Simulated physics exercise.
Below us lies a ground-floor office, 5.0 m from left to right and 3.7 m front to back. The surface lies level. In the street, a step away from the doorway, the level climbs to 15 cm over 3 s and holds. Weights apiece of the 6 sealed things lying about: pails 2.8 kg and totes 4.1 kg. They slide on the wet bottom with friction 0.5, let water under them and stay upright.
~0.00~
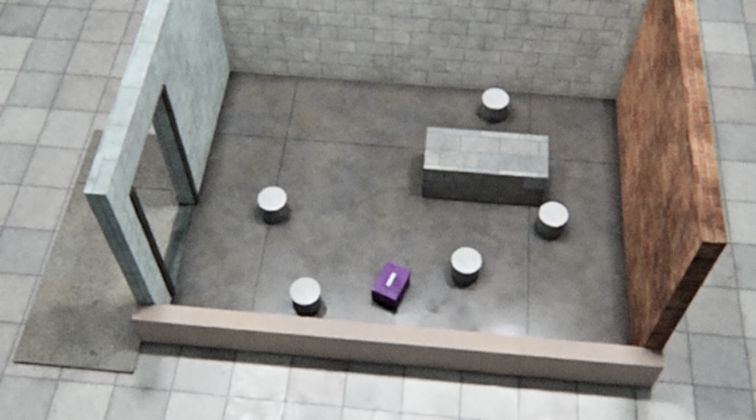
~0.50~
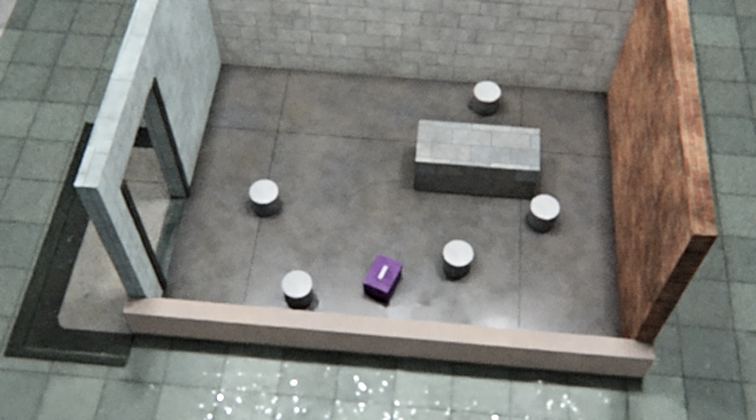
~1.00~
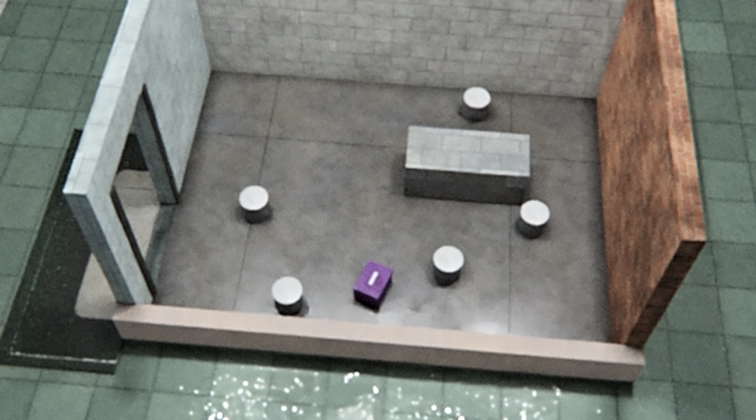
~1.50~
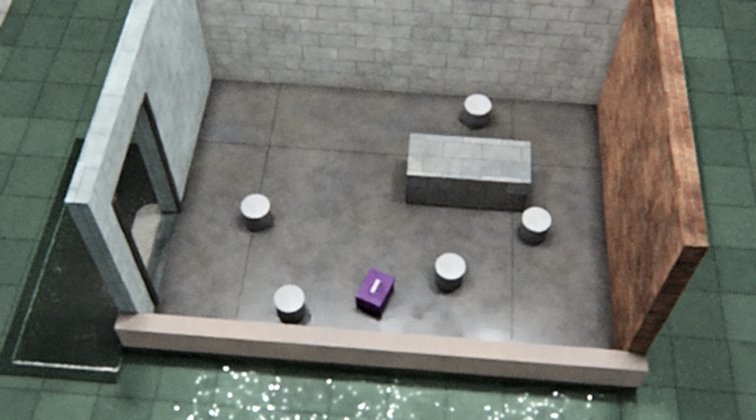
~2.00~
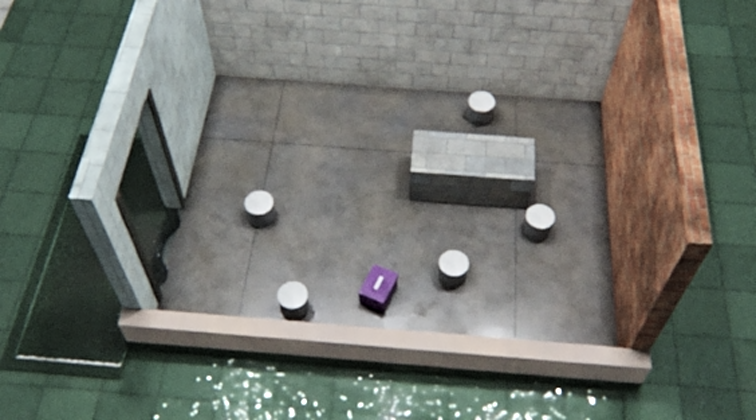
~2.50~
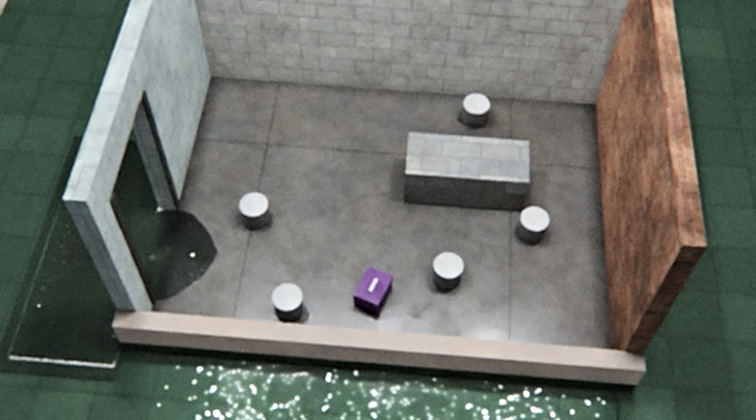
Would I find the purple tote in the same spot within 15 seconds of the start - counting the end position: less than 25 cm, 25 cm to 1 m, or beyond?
Purple tote gets carried off.
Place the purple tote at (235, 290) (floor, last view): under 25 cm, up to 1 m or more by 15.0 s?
It gets carried off.
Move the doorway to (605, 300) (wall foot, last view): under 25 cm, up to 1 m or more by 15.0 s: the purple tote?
In that case the purple tote travels far.
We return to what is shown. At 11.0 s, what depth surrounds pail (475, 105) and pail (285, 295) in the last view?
About 4 and 9 cm.
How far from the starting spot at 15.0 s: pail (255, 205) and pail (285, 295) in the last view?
In that order: 150 cm, 200 cm.
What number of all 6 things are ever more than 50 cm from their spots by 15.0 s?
That makes 6.
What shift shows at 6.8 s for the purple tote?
About 200 cm.
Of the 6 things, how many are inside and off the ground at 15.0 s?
At that moment 6.
After 3.5 s the purple tote is near (373, 285), 0.0 m from its start, aground; 0 afloat.
After 6.8 s the purple tote is near (564, 328), 2.1 m from its start, aground; 1 afloat.
After 11.0 s the purple tote is near (565, 334), 2.1 m from its start, afloat; 6 afloat.
After 15.0 s the purple tote is near (520, 327), 1.6 m from its start, afloat; 6 afloat.
